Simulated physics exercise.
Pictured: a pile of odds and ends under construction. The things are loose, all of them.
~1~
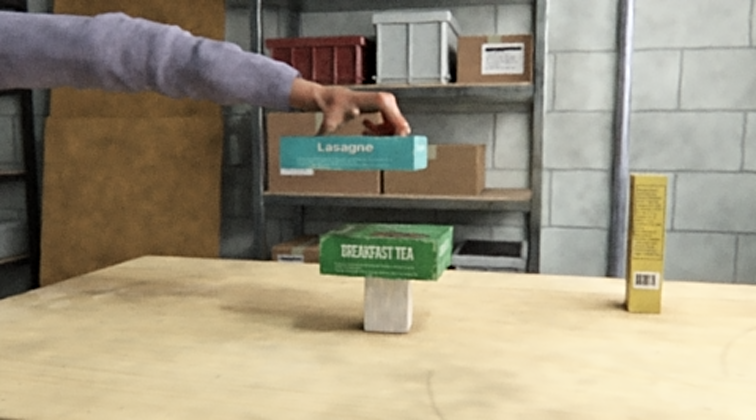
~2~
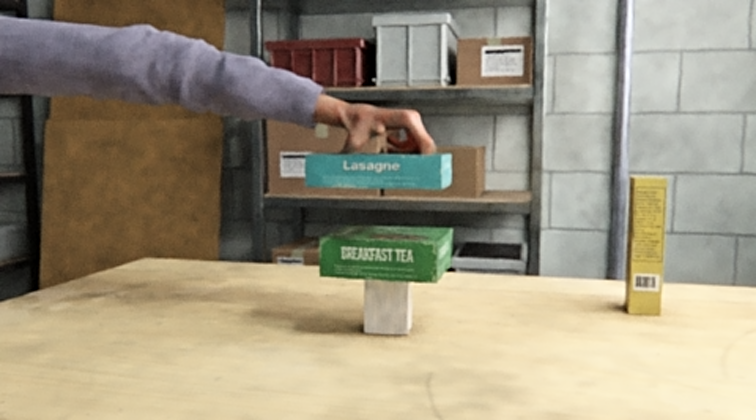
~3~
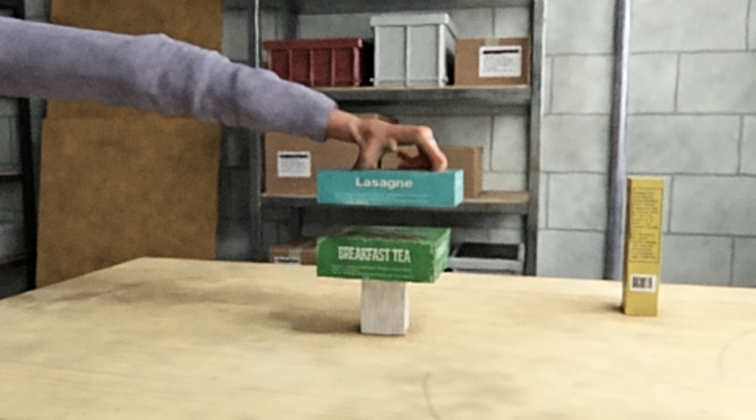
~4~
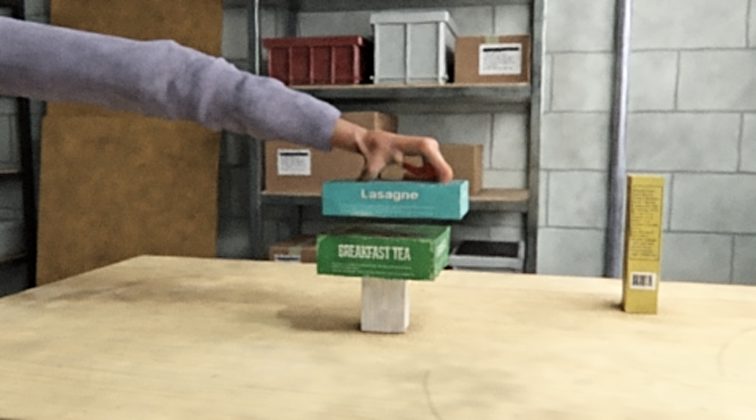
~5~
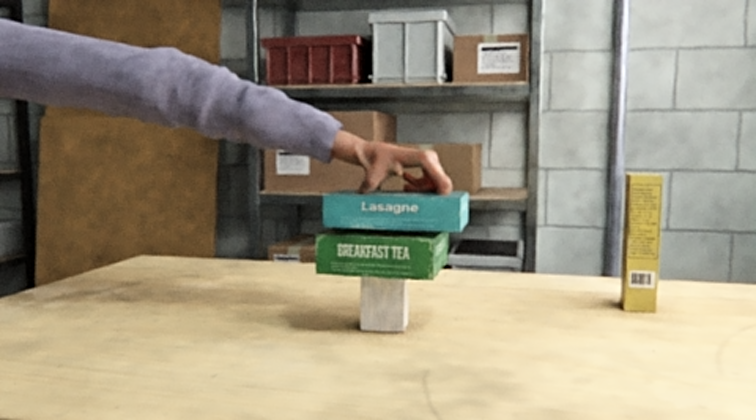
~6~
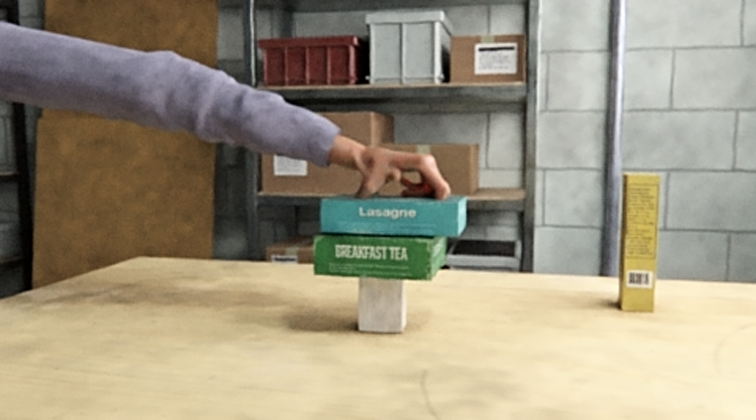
At a wooden table before storage shelves, a hand carries a turquoise Lasagne box rightward and lowers it onto a green Breakfast Tea box resting on a pale block, keeping hold, while a yellow carton stands to the right.
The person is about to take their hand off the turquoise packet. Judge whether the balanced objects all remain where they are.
It stands.
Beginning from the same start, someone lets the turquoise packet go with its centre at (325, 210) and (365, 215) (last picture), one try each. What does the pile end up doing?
On the first release the pile caves in, while on the second it stays intact.
Then, 0.10 s later than the last frame, things are still on the move.
Then, 0.40 s later than the last frame, all is still.
Then, 0.70 s later than the last frame, turquoise packet resting near (395, 214).
When it is over, all 4 as before. End places, in pixels of the last picture, turquoise packet near (395, 214). The pile keeps its balance.
